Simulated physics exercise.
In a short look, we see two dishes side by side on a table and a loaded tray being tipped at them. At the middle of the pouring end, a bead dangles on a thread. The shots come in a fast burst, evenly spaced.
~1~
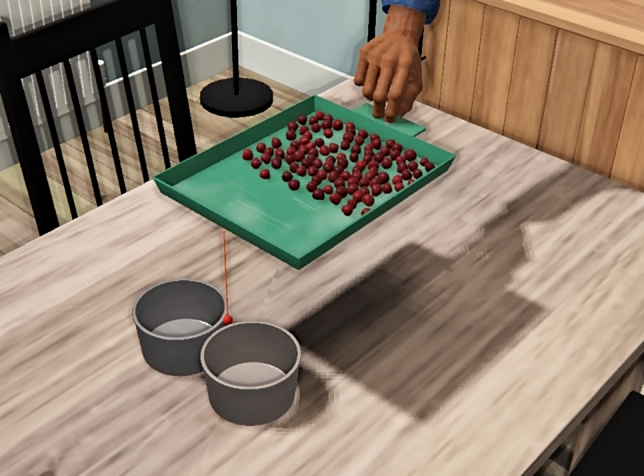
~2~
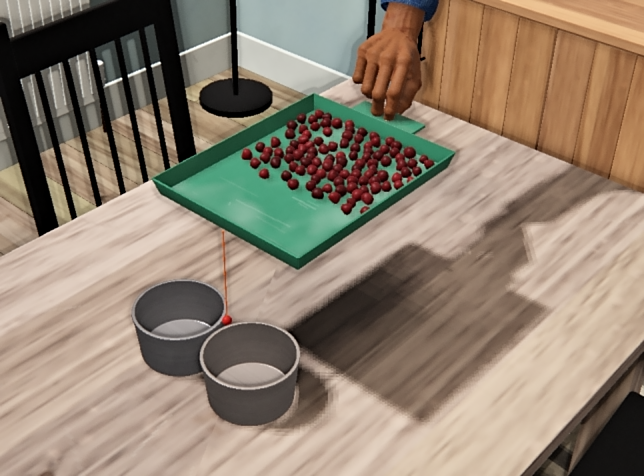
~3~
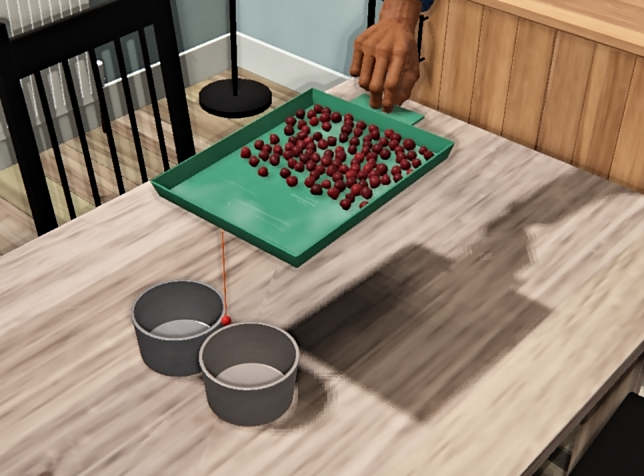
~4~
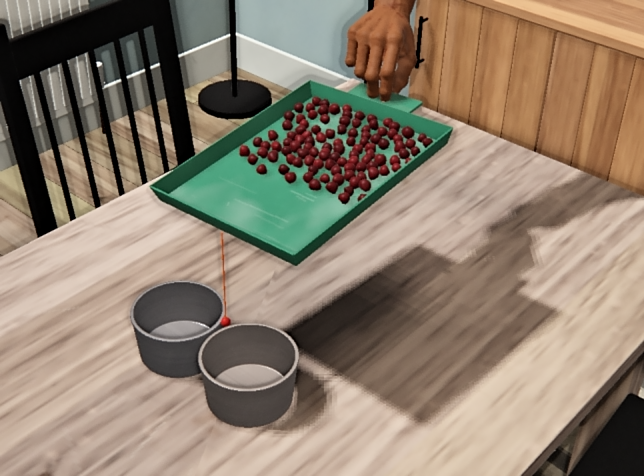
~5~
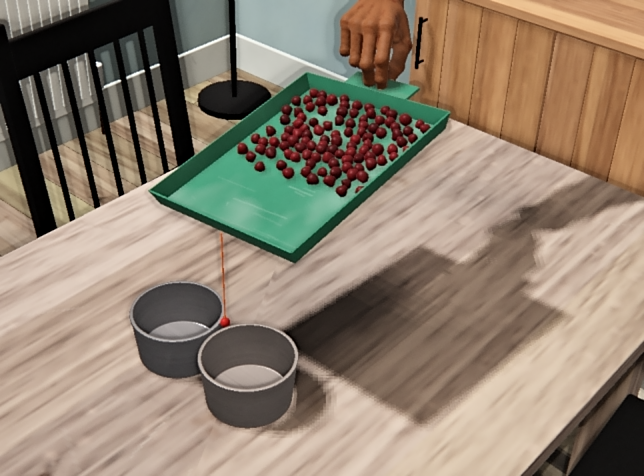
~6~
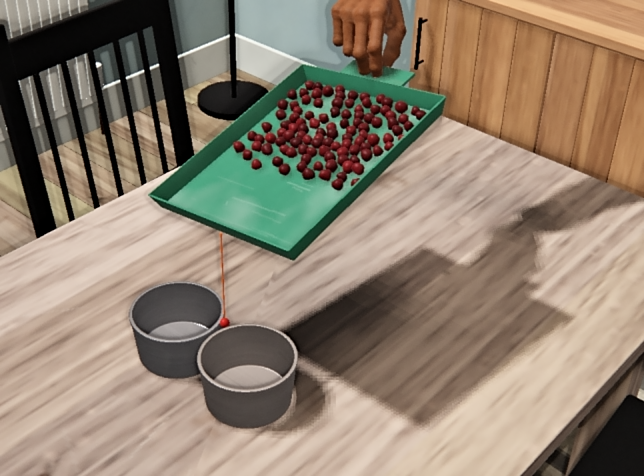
On a wooden table, a hand raising the far end of a green tray of dark red berries near two grey dishes.
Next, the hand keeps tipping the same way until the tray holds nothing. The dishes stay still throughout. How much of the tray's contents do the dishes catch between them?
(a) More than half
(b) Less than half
a, more than half.
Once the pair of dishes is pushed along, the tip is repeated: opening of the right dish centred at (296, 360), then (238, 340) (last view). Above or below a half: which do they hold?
In the first position a minority, in the second a majority.
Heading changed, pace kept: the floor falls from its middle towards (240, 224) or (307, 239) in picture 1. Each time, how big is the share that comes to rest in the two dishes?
I'd say roughly 30 percent with the first slope, 40 percent with the other.
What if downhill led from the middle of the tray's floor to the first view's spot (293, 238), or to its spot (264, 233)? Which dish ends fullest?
It would be the right-side one to begin with, and after that the right-side one.
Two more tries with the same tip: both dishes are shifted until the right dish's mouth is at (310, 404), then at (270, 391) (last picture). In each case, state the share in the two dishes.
In turn 0 and 10 in a hundred.
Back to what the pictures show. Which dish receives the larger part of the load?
The one at left ends up fuller.
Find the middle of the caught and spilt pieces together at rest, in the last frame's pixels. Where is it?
I'd place the middle at about (172, 343).
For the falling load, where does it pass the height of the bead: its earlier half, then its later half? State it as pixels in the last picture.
About (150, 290) to begin with, then about (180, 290).
Soon, tray tipped steeply; most on the tray; a stray few in the left dish; a stray few outside both; a small part in the air.
A while on, tray tipped right over; about two thirds on the tray; a small part in the left dish; about a quarter outside both; a small part in the air.
Towards the end, tray tipped past a quarter turn; most in the left dish; about a quarter outside both.
Finally, tray tipped past a quarter turn; none in the right dish; most in the left dish; about a quarter outside both.
